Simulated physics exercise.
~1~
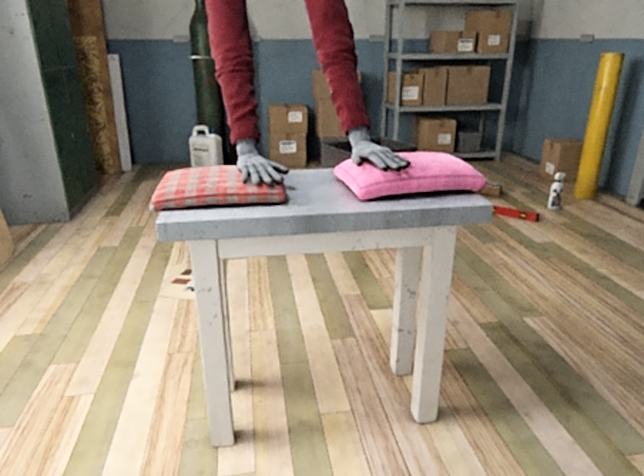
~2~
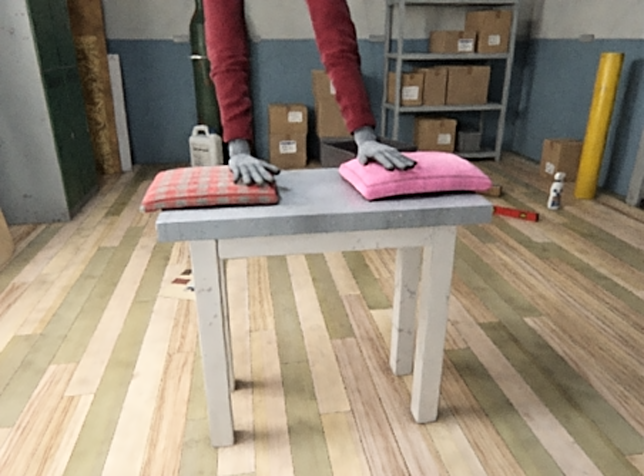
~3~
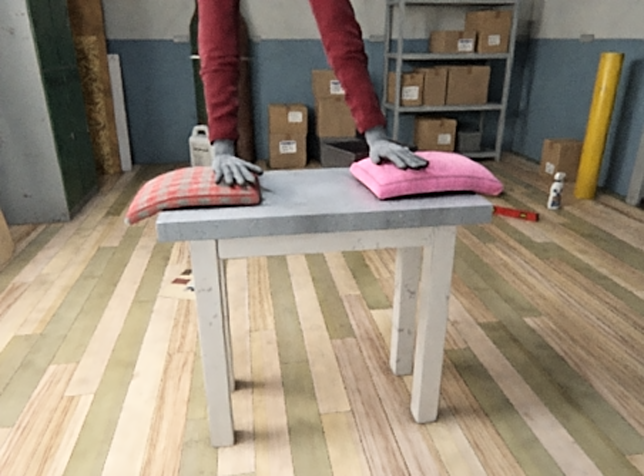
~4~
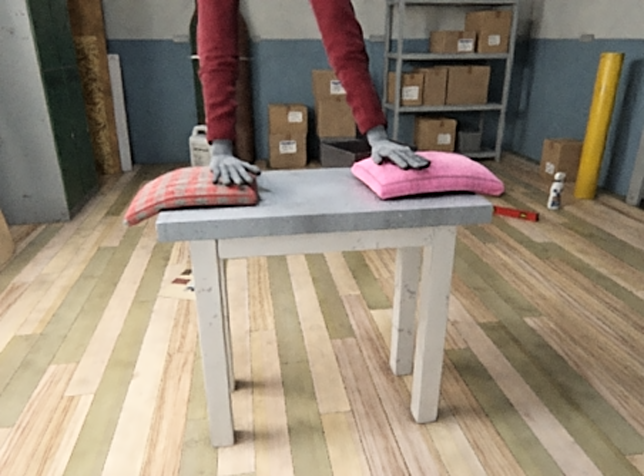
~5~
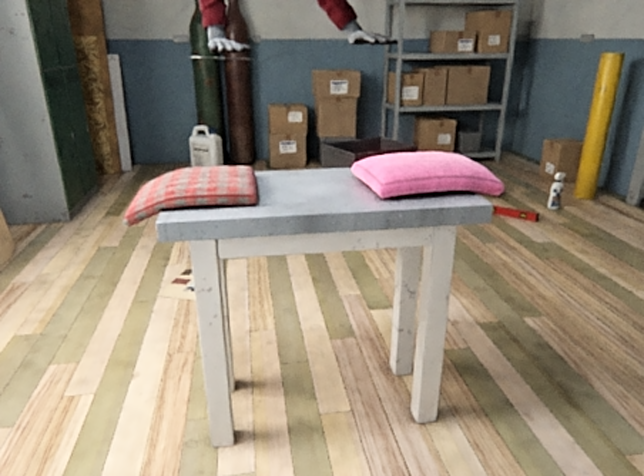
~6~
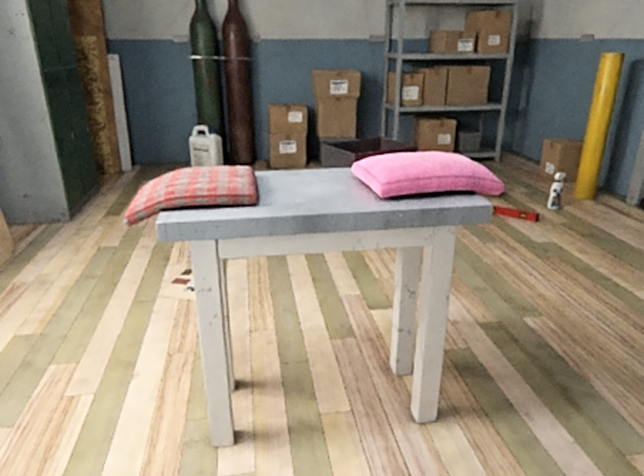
In a storeroom, gloved hands sliding a red checked pad left and pink pillow right on a table, then withdrawing, both staying put.
